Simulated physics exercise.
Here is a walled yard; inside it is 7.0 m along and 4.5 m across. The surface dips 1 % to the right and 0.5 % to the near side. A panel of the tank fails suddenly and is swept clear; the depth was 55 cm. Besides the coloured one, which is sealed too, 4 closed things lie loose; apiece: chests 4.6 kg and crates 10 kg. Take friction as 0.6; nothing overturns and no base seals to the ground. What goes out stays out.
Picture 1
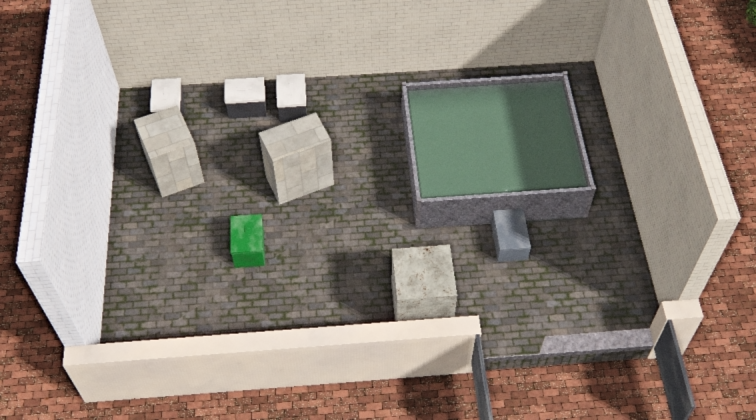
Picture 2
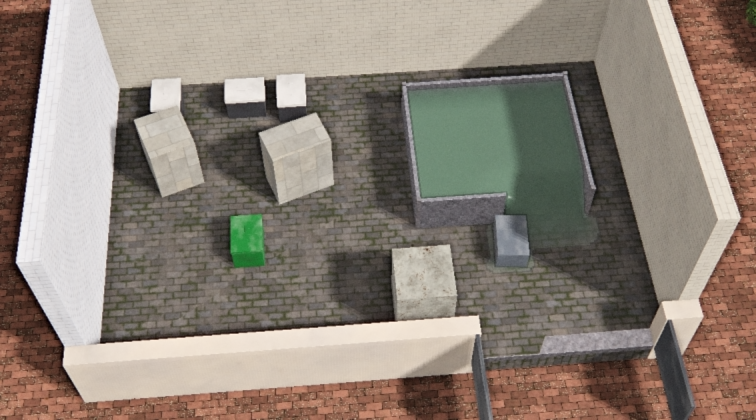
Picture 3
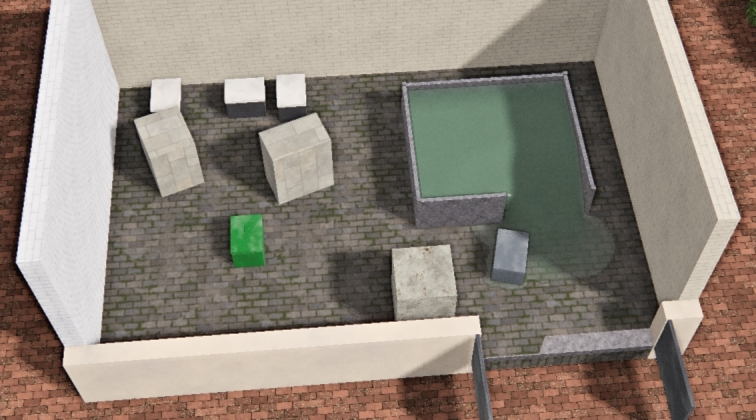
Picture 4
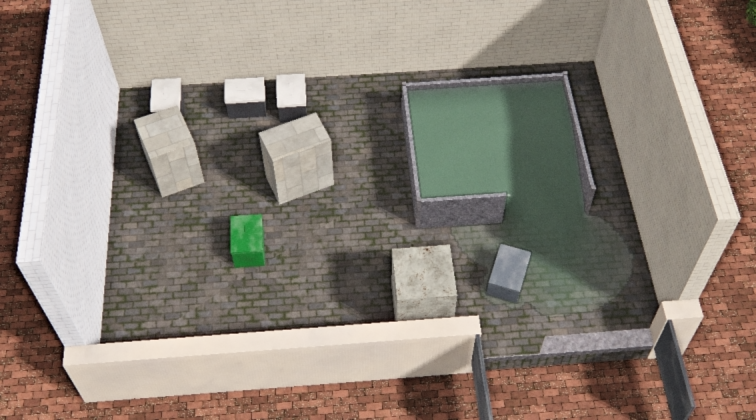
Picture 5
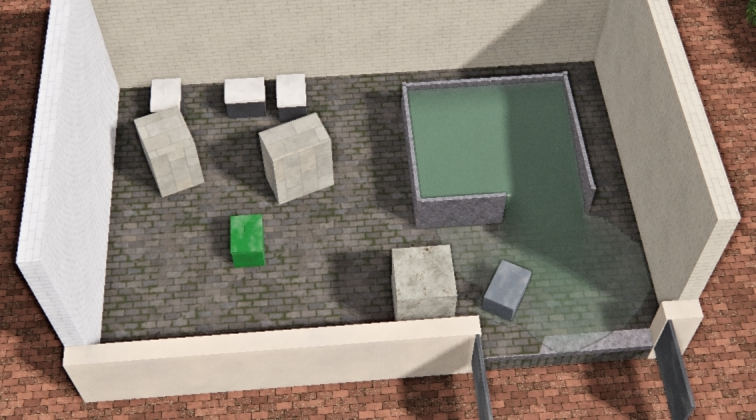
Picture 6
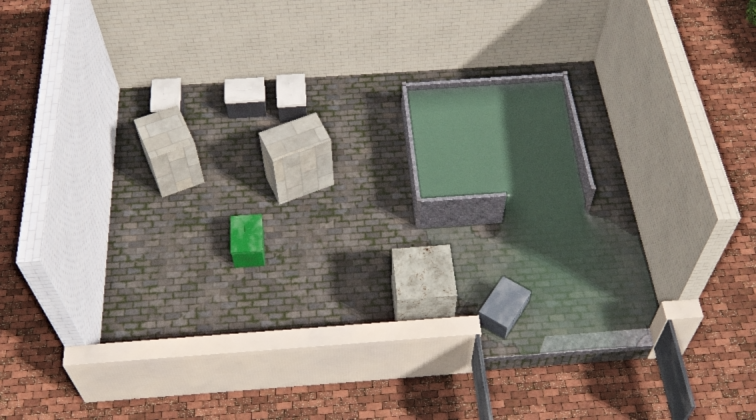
Greenish water pouring from a tank's broken near-right side across a walled yard, pushing a grey box forward and turning it.
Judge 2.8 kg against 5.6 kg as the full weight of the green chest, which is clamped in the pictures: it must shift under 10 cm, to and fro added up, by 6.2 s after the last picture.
Verdict: The lower weight is enough.
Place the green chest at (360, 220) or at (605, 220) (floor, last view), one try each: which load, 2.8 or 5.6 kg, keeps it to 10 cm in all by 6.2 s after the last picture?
In turn: Either load holds; neither is enough.
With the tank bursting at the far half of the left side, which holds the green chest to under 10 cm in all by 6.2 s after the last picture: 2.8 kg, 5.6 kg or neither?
In that case neither weight holds it.
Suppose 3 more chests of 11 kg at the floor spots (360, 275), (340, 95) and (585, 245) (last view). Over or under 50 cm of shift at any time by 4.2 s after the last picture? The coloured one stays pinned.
In turn: Short of it, short of it, past it.
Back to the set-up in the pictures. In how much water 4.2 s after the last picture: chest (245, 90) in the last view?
About 0 cm.
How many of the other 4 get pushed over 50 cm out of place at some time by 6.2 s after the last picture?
That makes 1.
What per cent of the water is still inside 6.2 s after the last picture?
About 34 per cent.
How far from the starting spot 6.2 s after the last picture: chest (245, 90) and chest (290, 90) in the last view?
In turn: 0 cm, 0 cm.
Then, 0.6 s after the last picture the green chest would be 0 cm from its start with 2.8 kg and 0 cm from its start with 5.6 kg; 0 cm of water round it then.
Then, 2.3 s after the last picture the green chest would be 0 cm from its start with 2.8 kg and 0 cm from its start with 5.6 kg; 0 cm of water round it then.
Then, 4.2 s after the last picture the green chest would be 0 cm from its start with 2.8 kg and 0 cm from its start with 5.6 kg; 0 cm of water round it then.
Then, 6.2 s after the last picture the green chest would be 0 cm from its start with 2.8 kg and 0 cm from its start with 5.6 kg; 0 cm of water round it then.
